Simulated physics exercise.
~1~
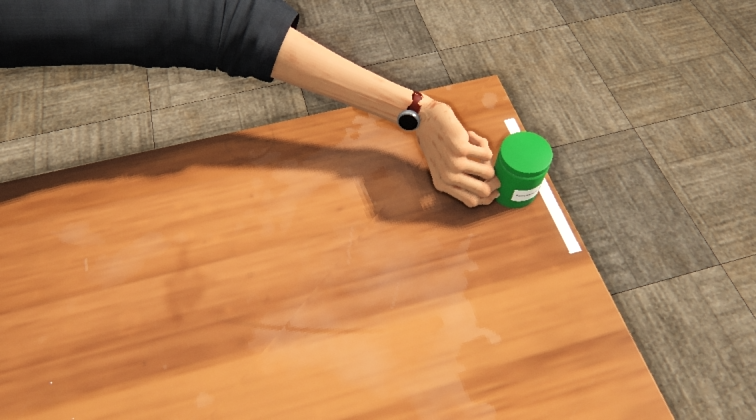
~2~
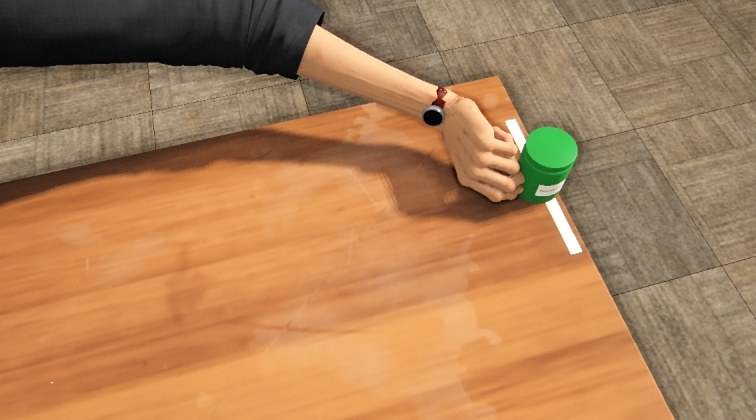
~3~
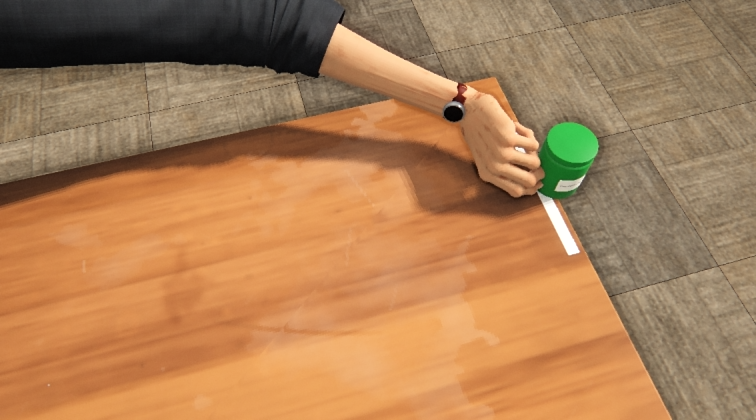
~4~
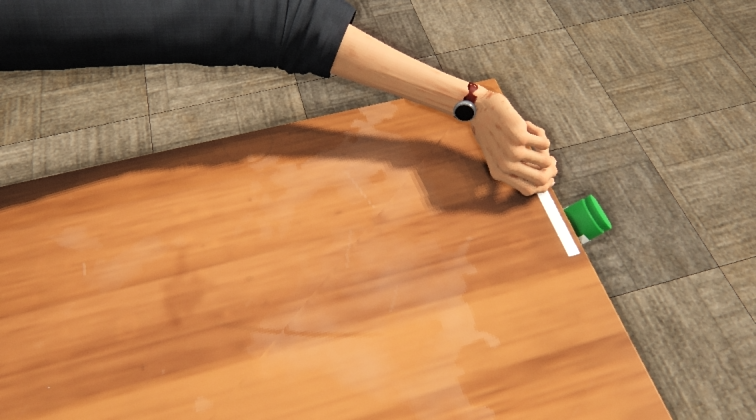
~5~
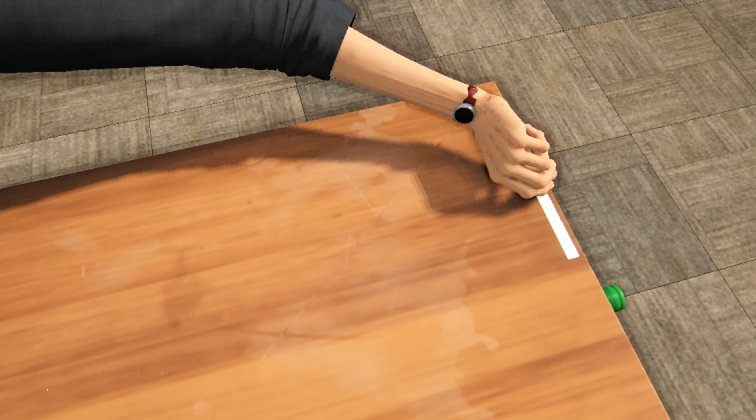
A green jar with a white label stands upright near the right edge of a wooden table, beside a strip of white tape. A hand wearing a dark watch with a red strap pushes it to the right with curled fingers. The jar slides across the tape, still upright, until it reaches the very edge. The hand comes to a stop by the tape as the jar tips over and drops off the side. It falls past the table edge, ending mostly hidden below it, while the hand stays resting at the edge.
